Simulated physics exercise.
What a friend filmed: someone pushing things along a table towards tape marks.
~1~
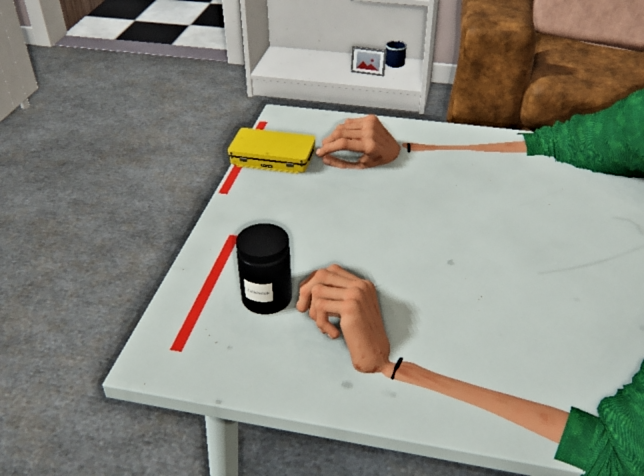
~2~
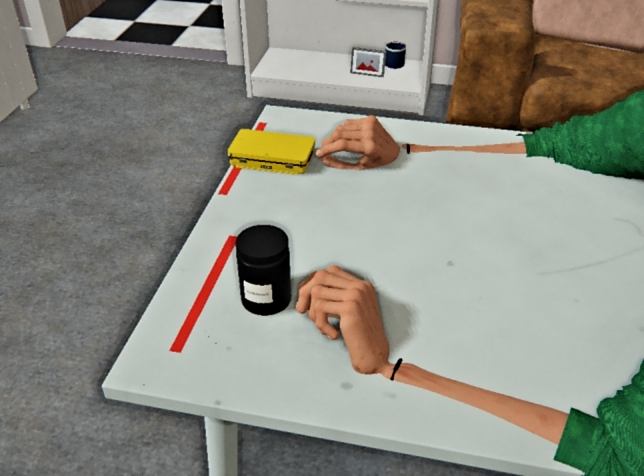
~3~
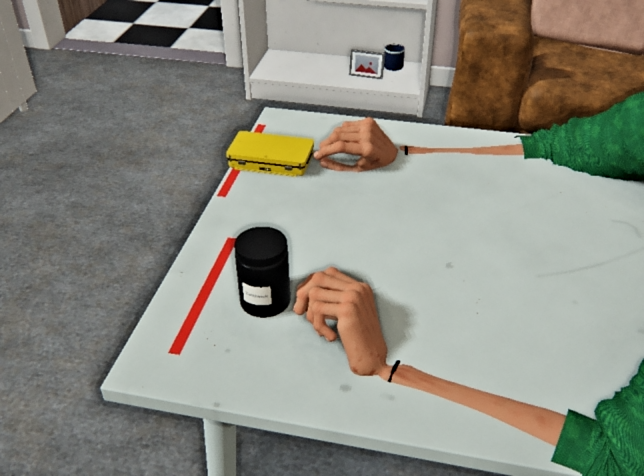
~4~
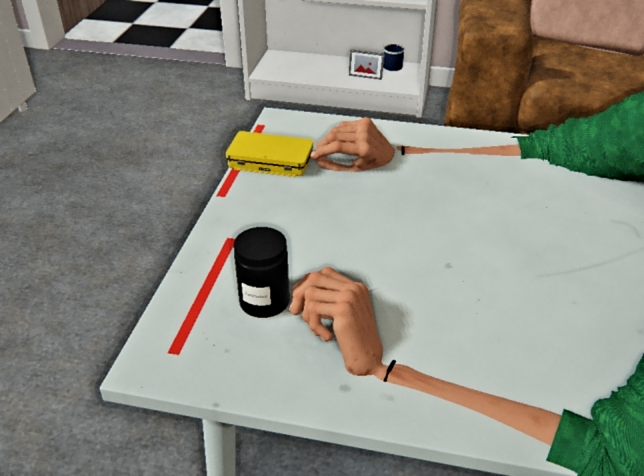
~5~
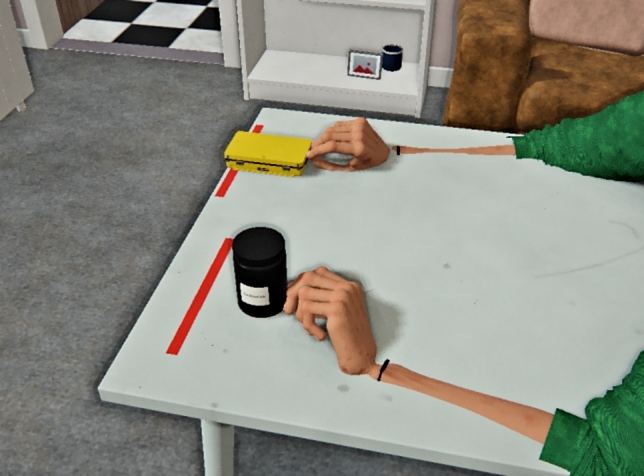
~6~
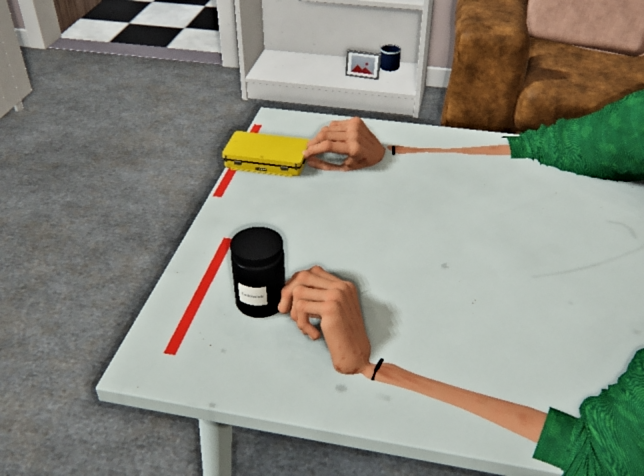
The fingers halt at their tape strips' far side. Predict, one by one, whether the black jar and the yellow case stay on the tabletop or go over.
My prediction: My guess is the black jar is still up there afterwards, my guess is the yellow case has come off afterwards.
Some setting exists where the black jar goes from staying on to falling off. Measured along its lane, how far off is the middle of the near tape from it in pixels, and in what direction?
Go left by close to 16 pixels and it flips.
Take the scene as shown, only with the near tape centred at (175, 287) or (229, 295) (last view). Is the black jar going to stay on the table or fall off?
Well, the black jar leaves the tabletop the first time and never leaves the tabletop the second time.
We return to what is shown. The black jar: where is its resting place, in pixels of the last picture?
(168, 259), roughly.
Then, 1.78 s later than the last frame, black jar shifted about its own width near (185, 261); yellow case on its side near (216, 202).
Then, 2.18 s later than the last frame, black jar shifted well along near (168, 259); yellow case fallen near (286, 392).
When it is over, the black jar remains on top, near (168, 259); the yellow case falls off the table.
